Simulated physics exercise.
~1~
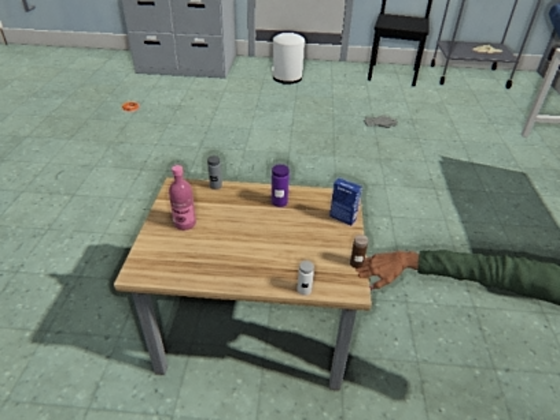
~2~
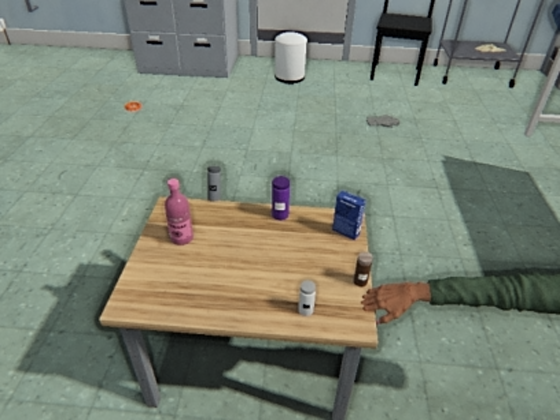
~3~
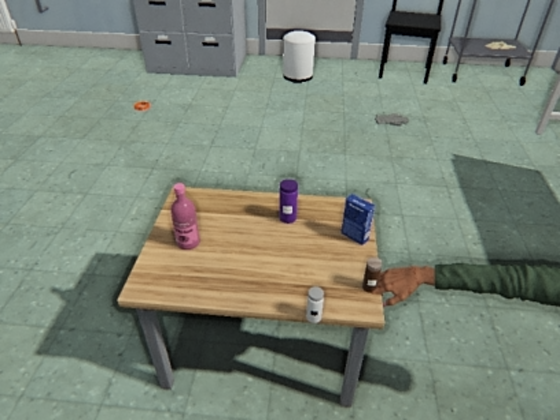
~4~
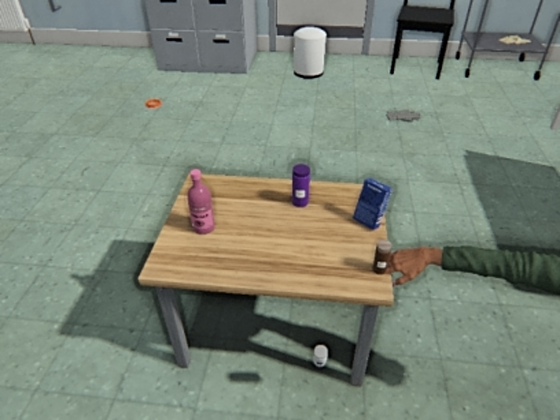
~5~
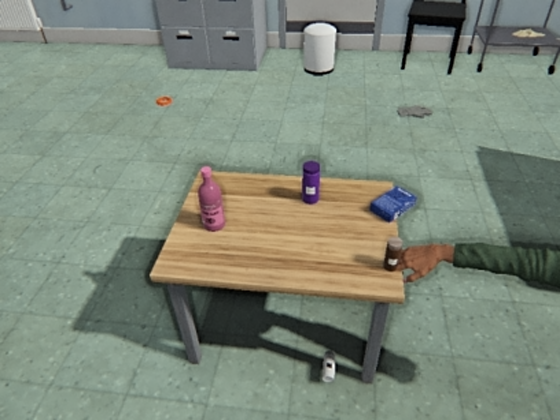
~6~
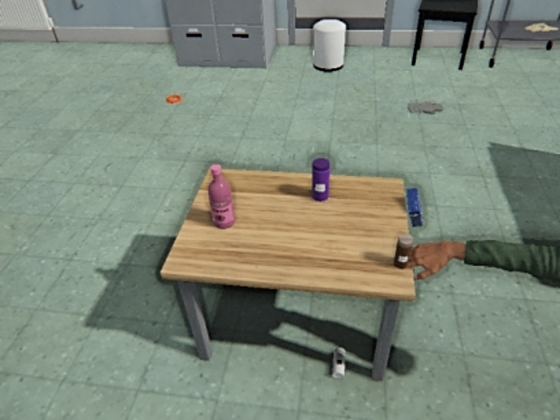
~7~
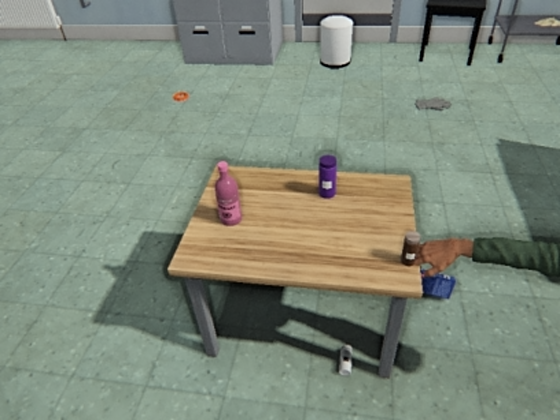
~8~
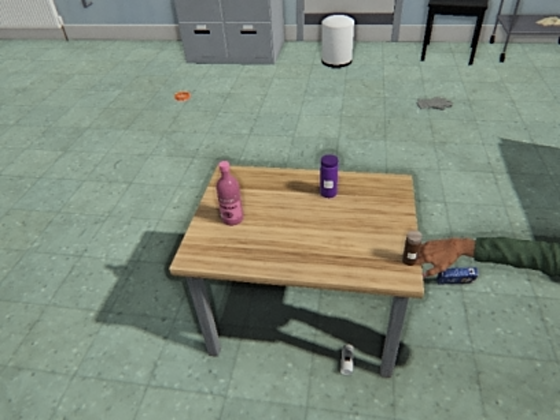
Wooden table jolting toward the viewer and back, a grey shaker, white shaker and blue packet falling off, three items left standing.
